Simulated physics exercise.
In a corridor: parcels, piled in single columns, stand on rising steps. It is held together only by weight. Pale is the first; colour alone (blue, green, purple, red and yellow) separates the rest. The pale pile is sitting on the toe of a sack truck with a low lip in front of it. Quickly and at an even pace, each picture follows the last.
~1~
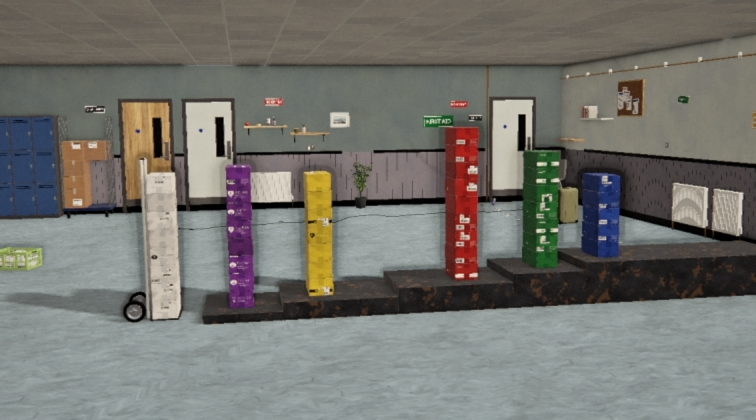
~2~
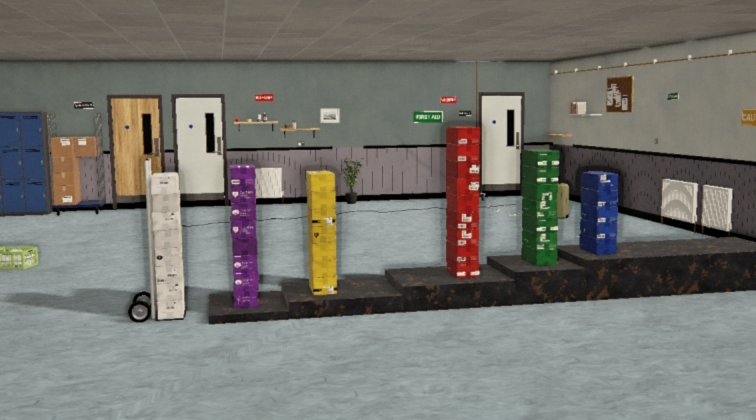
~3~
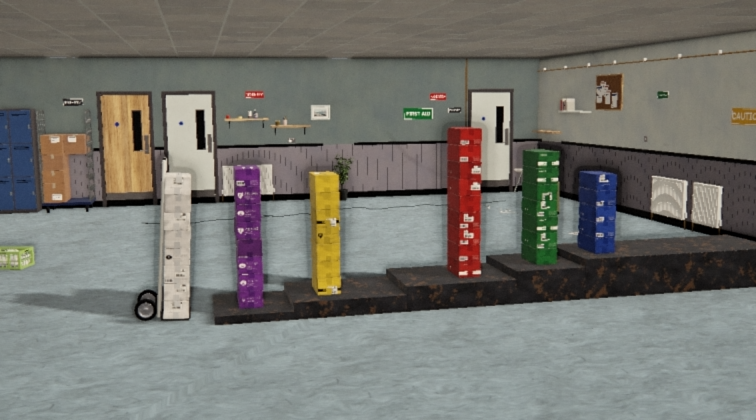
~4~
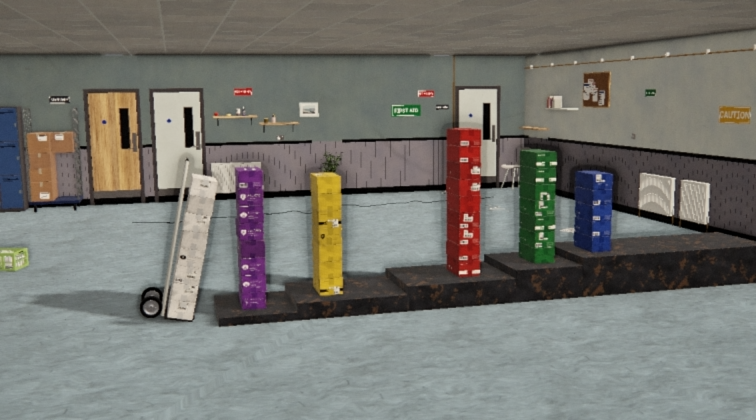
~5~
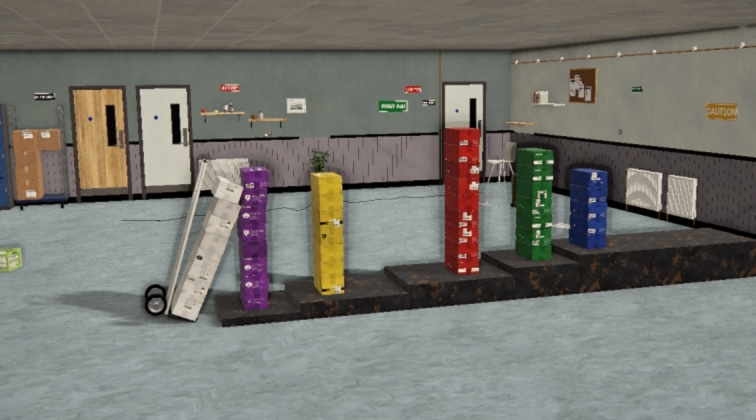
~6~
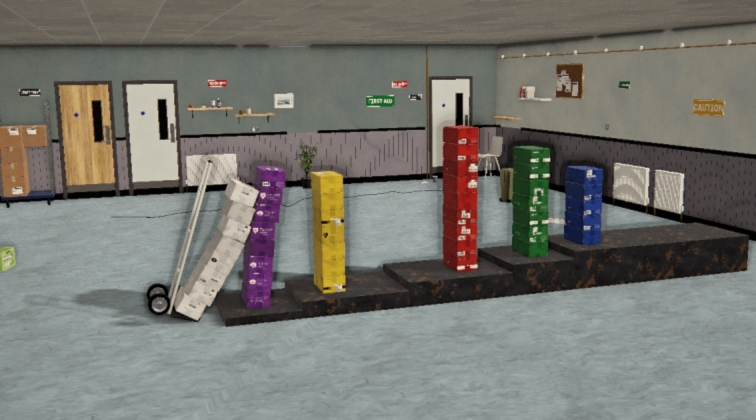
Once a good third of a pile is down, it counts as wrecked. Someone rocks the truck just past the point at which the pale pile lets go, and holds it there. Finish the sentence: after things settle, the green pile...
It remains mostly standing.
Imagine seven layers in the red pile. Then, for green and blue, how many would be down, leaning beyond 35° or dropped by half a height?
The counts are green 0, blue 0.
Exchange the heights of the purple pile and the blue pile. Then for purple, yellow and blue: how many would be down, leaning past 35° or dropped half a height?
Pieces down at the end - purple: 4, yellow: 6, blue: 0.
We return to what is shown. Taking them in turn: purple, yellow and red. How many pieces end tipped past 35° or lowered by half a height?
Purple 7, yellow 7, red 0.
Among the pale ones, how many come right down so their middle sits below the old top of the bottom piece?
Counting them up gives 2.
Soon, 8 of the pale pile down; none of the 7 green parcels down (0 of 36 in all colours); top green parcel unmoved; top purple parcel tipped clearly.
A while on, 8 of the pale pile down; none of the 7 green parcels down (4 of 36 in all colours); top green parcel unmoved; top purple parcel tipped clearly, half its height lower.
Towards the end, 8 of the pale pile down; none of the 7 green parcels down (9 of 36 in all colours); top green parcel unmoved; top yellow parcel tipped clearly, half its height lower.
Then, 8 of the pale pile down; none of the 7 green parcels down (14 of 36 in all colours); top green parcel unmoved; top yellow parcel tipped steeply, some four heights lower.
Finally, 8 of the pale pile down; none of the 7 green parcels down (14 of 36 in all colours); top green parcel unmoved; top yellow parcel tipped steeply, some four heights lower. Seen by the last camera, middles, top green parcel near (531, 155), top yellow parcel near (448, 242).
